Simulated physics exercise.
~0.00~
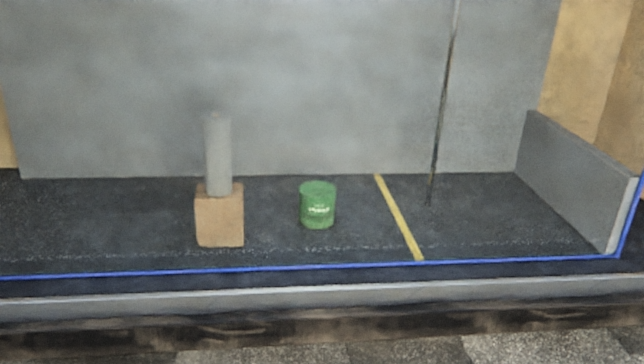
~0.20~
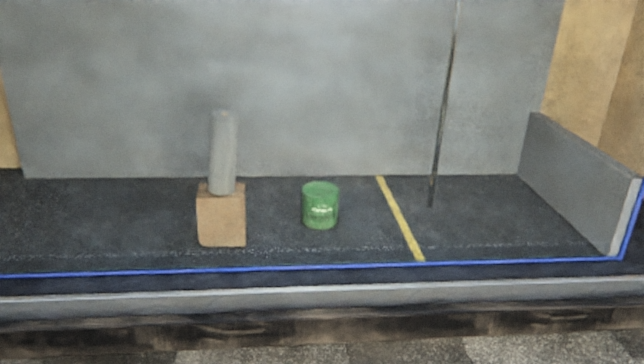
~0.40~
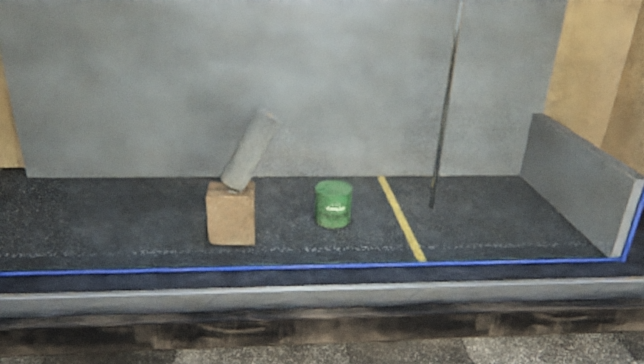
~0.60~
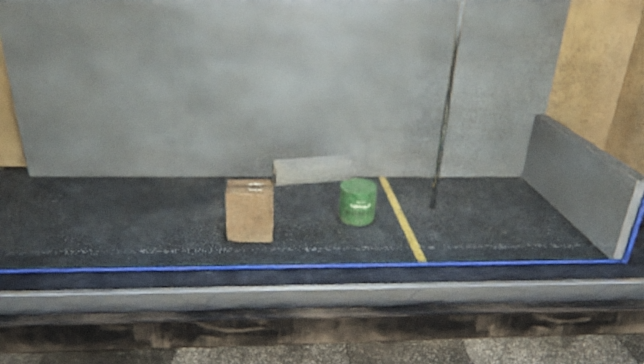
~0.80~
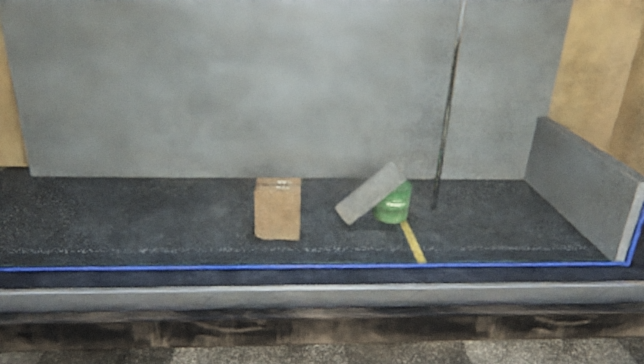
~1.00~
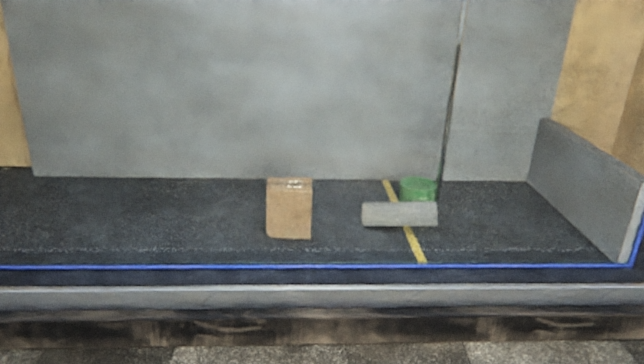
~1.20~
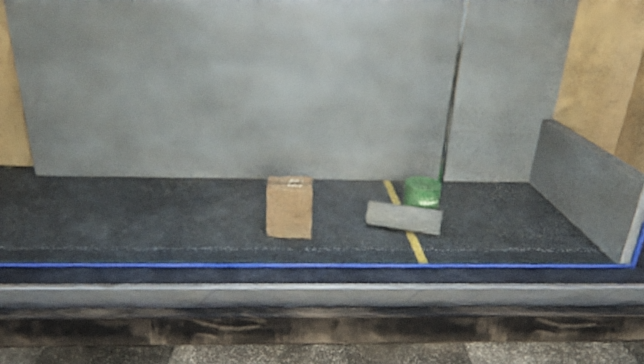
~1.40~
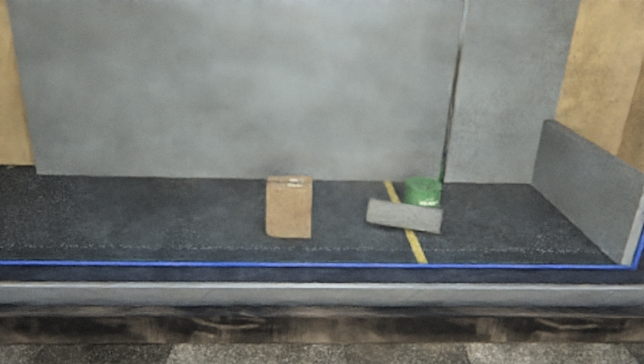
In the video, a grey roll standing on a brown pack beside a green bucket topples right as all three shift rightward; the pack stays upright and stops short of the yellow line, while the roll ends on its side across it and the bucket rests just beyond.
